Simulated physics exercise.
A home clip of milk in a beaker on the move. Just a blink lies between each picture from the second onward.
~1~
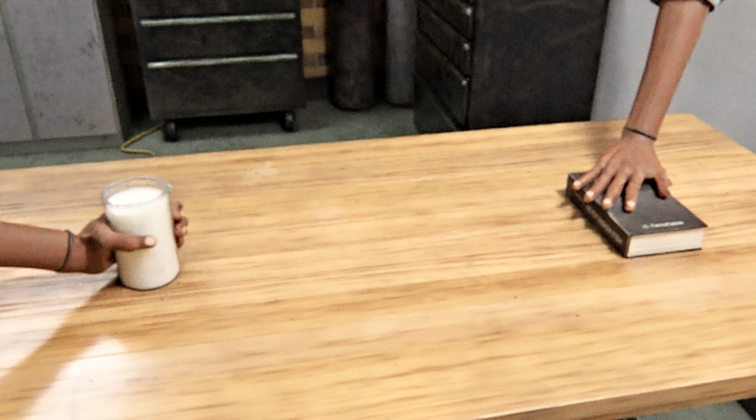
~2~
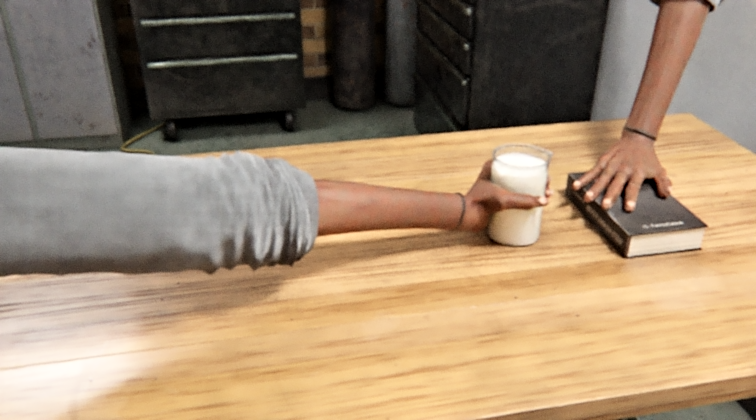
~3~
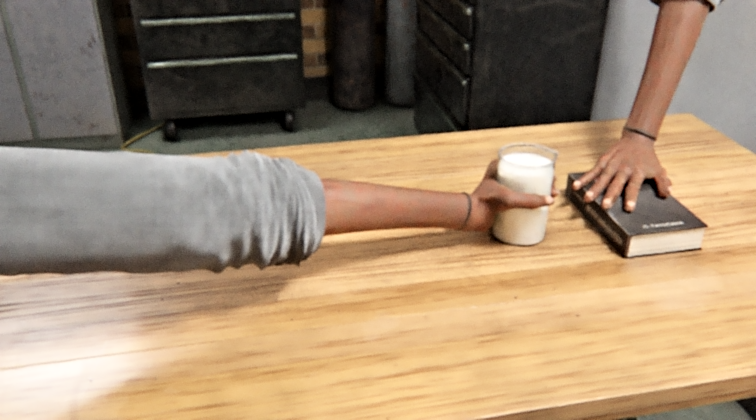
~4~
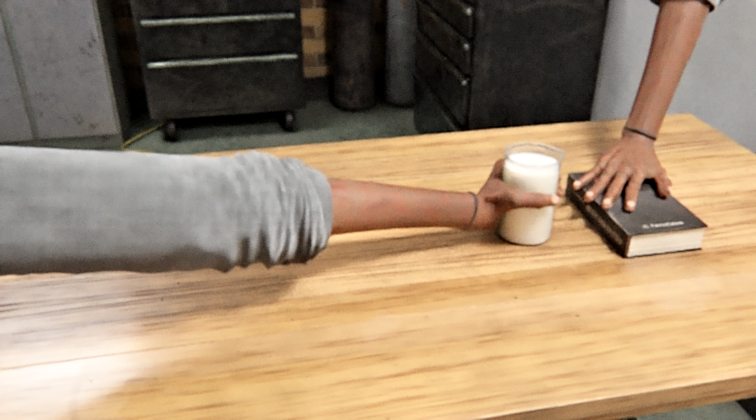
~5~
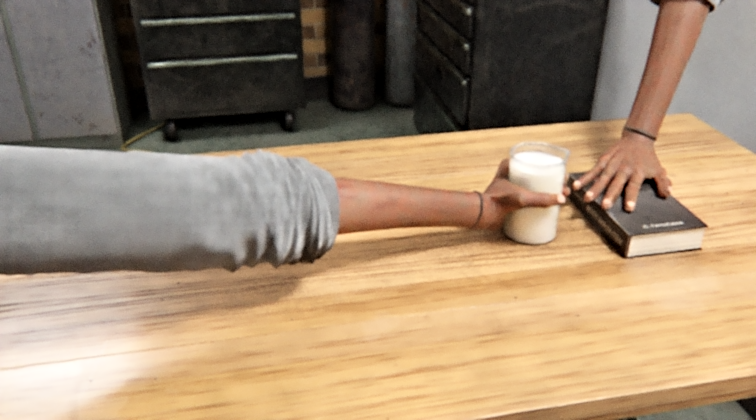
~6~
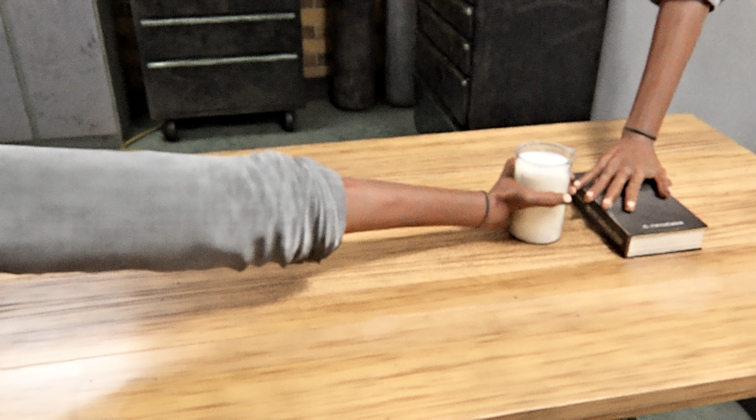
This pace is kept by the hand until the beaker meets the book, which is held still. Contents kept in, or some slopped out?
Kept in.
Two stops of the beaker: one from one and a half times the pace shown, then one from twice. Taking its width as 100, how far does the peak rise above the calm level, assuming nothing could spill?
The wave tops out at around 15 per cent of the width, and then at around 20 per cent.
Soon after, the beaker meets the book.
Later, the milk surges up the wall; the wave climbs under half way to the rim.
In the end, the beaker stands at the book; nothing has left it.
